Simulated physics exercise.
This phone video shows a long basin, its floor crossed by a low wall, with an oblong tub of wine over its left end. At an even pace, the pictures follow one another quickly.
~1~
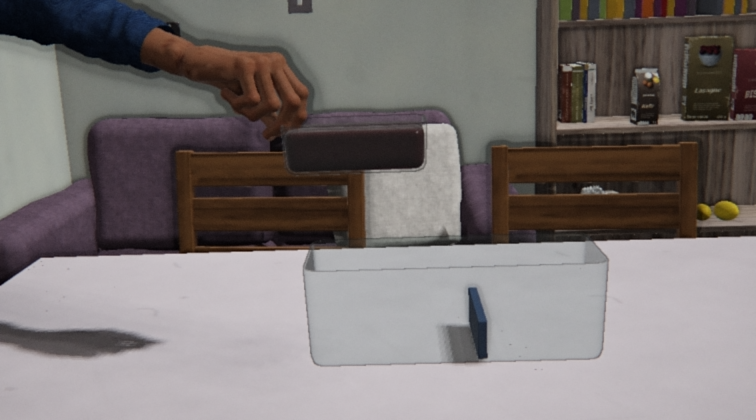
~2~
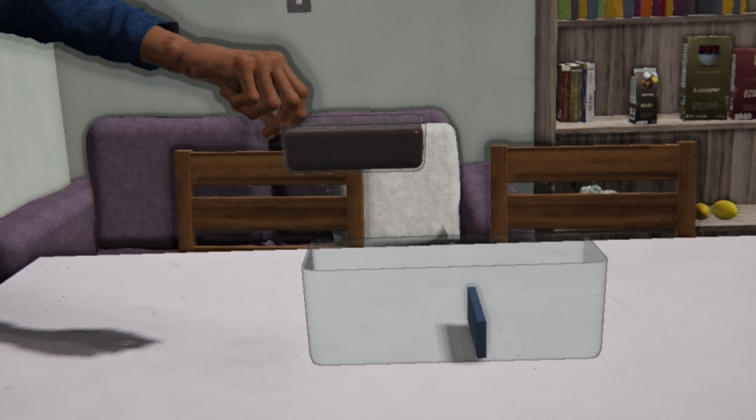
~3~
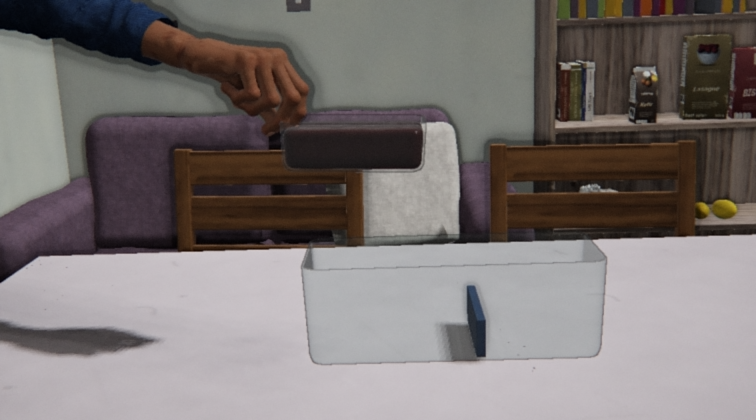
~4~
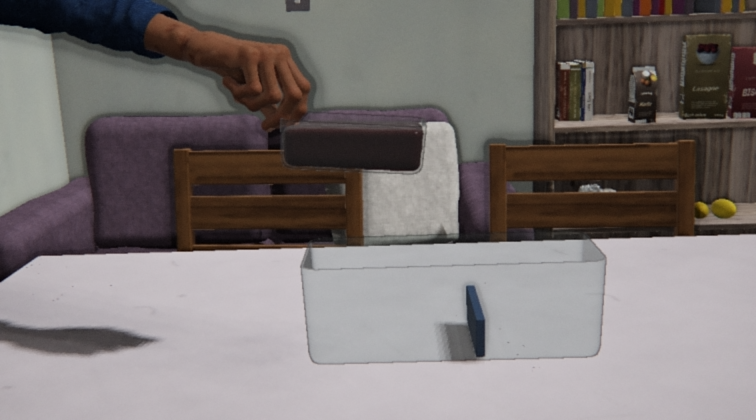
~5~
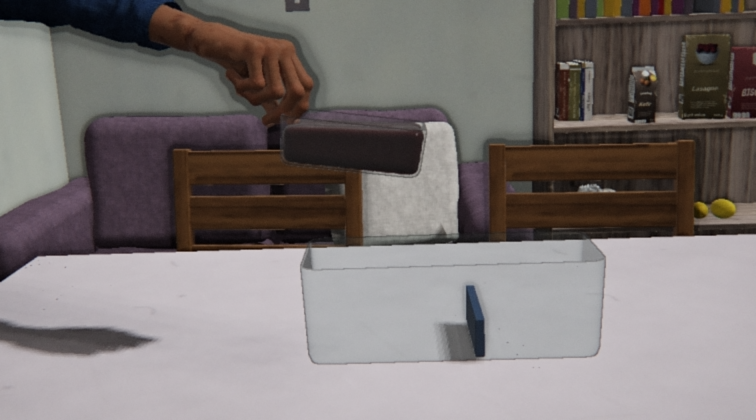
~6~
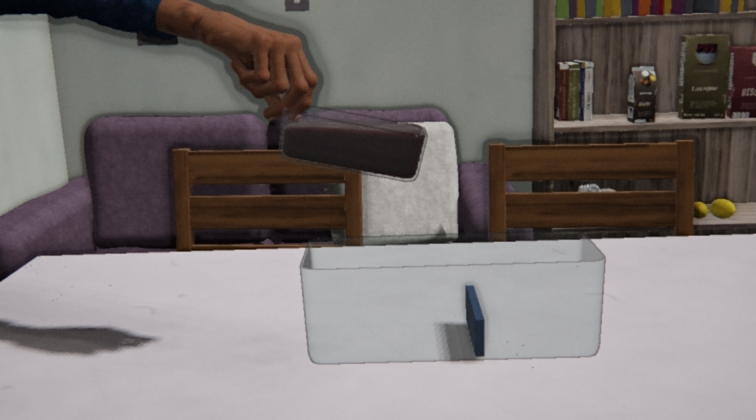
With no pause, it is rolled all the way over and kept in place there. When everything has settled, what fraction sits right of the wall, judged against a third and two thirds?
Most likely the amount right of the wall will lie in the middle range, one third to two thirds.
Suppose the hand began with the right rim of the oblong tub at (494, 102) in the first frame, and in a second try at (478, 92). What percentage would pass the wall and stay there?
Roughly 75 in a hundred the first time and 75 in a hundred the second.
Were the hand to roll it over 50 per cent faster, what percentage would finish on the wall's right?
It comes to about 45 per cent.
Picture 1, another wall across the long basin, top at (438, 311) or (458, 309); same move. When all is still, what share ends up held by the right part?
It would come to roughly 75 per cent the first time and roughly 70 per cent the second.
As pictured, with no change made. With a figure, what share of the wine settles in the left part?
35 %.
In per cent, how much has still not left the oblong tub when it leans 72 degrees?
20 in a hundred.
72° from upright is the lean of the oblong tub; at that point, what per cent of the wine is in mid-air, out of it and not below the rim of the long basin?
Close to 45 in a hundred.
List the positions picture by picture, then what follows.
In the first frame, it leans 0°; its right rim is at (425, 120); the wine meets the walls at (288, 130) and (423, 125); the long basin's rim runs from (308, 257) to (597, 248); the wall's top is at (477, 304).
In the second frame, it leans 1°; its right rim is at (424, 120); the wine meets the walls at (287, 129) and (423, 125).
In the third frame, it leans 2°; its right rim is at (424, 121); the wine meets the walls at (287, 127) and (422, 126).
In the fourth frame, it leans 5°; its right rim is at (425, 124); the wine meets the walls at (287, 126) and (422, 127).
In the fifth frame, it leans 8°; its right rim is at (425, 128); the wine meets the walls at (288, 125) and (423, 127).
In the sixth frame, it leans 12°; its right rim is at (425, 133); the wine meets the walls at (287, 125) and (425, 129).
A moment on, the oblong tub is tipped part way and 19 per cent is still to pour, 4 is left of the wall and 28 right of it.
Next, the oblong tub is tipped right over and 3 per cent is still to pour, 30 is left of the wall and 57 right of it.
Then the oblong tub is tipped right over and 0 per cent is still to pour, 35 is left of the wall and 58 right of it.
Later the oblong tub is tipped right over and 0 per cent is still to pour, 35 is left of the wall and 58 right of it.
At rest 35 per cent lies left of the wall, 58 right of it and 8 outside.
